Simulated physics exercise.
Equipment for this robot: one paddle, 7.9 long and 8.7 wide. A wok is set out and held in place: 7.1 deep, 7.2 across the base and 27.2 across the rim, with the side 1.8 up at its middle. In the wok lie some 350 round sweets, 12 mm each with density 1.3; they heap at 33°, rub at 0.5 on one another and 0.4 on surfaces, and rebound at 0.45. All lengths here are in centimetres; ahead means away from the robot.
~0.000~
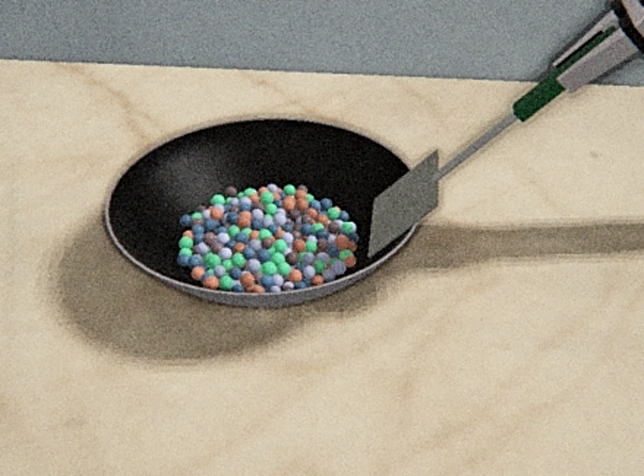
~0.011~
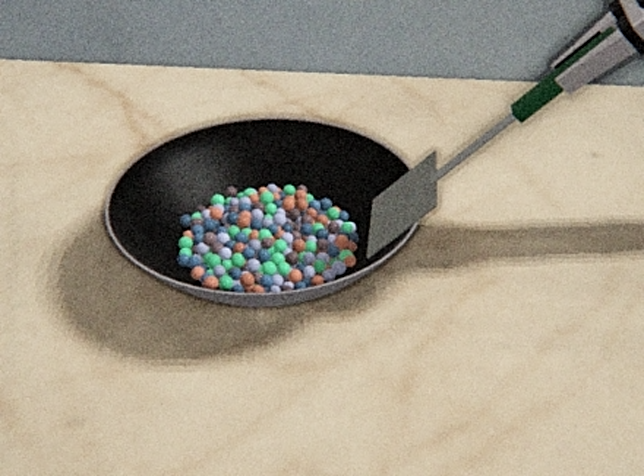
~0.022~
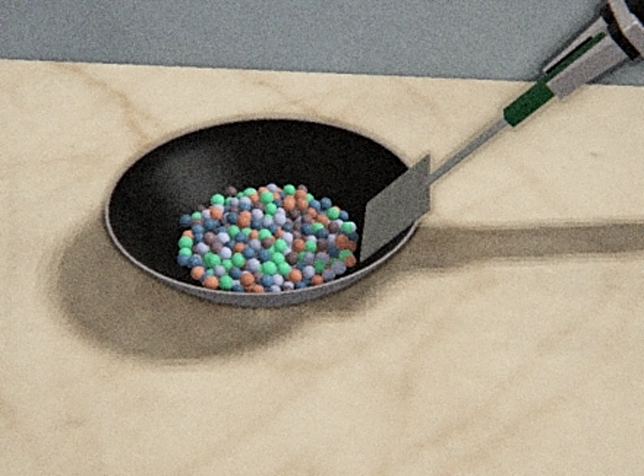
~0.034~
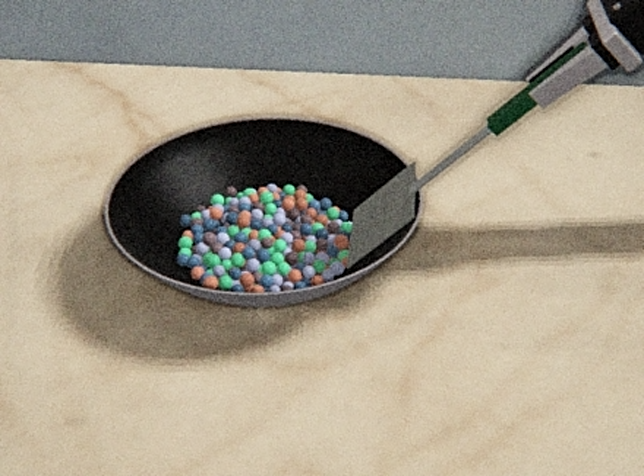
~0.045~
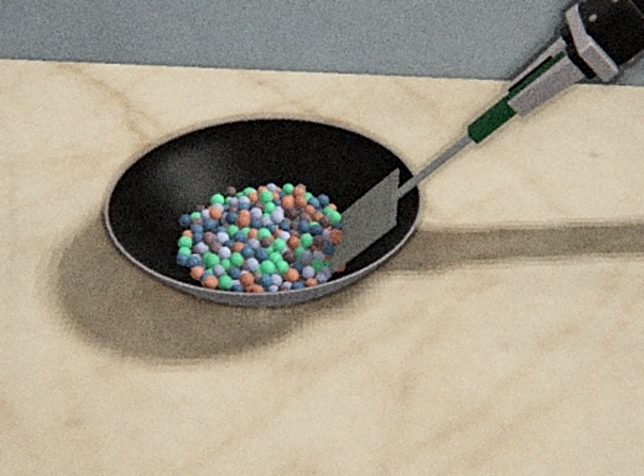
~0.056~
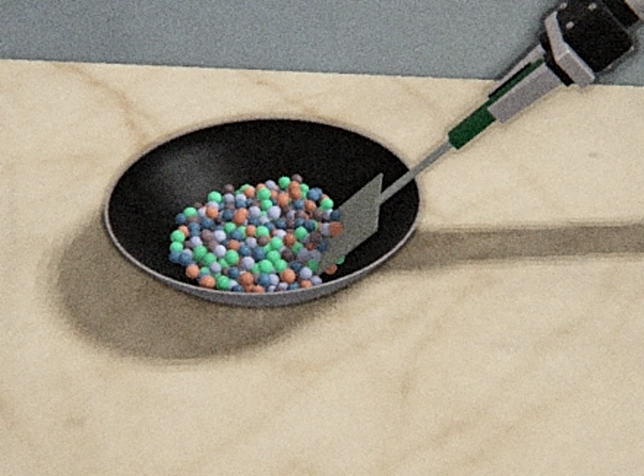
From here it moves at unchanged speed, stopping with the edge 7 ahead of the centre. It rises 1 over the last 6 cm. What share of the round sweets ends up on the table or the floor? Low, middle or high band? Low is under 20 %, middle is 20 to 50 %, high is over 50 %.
Middle band.
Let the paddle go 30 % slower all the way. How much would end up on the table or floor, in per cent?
I'd say close to 30 per cent.
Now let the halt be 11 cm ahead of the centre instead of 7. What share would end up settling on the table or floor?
Roughly 55 %.
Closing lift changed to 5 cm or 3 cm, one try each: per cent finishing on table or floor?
Result: Approx. 35 % and 35 %, one try each.
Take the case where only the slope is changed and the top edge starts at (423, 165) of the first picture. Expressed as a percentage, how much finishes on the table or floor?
Near 35 in a hundred.
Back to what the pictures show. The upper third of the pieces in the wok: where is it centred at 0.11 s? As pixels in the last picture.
Centre: Roughly (211, 201) in the last picture.
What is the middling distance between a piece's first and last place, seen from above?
Some 10 centimetres.
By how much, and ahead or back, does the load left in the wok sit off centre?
About 4.0 centimetres ahead.
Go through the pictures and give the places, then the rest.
In the first frame, paddle top edge at (438, 176), sloping 47°; upper third of the load around (268, 230), from x 185 to 355, top at y 190; 350 in the wok.
In the second frame, paddle top edge at (436, 177), sloping 47°; upper third of the load around (268, 230), from x 185 to 355, top at y 190.
In the third frame, paddle top edge at (429, 181), sloping 47°; upper third of the load around (267, 230), from x 185 to 350, top at y 190.
In the fourth frame, paddle top edge at (415, 188), sloping 47°; upper third of the load around (267, 230), from x 185 to 350, top at y 190.
In the fifth frame, paddle top edge at (397, 195), sloping 47°; upper third of the load around (266, 229), from x 185 to 350, top at y 190.
In the sixth frame, paddle top edge at (379, 200), sloping 47°; upper third of the load around (264, 225), from x 175 to 345, top at y 180; 350 in the wok.
After 0.08 s, sloping 47°, highest piece 7 above the table; 350 in the wok.
After 0.11 s, sloping 47°, highest piece 9 above the table; 350 in the wok.
After 0.32 s, sloping 47°, highest piece 17 above the table; 218 in the wok, 39 on the table or floor, 93 on the blade or in flight.
After 1.37 s, sloping 47°, highest piece 6 above the table; 218 in the wok, 132 on the table or floor.
At rest, 218 in the wok, 132 on the table or floor. That is 38 % on the table or floor.
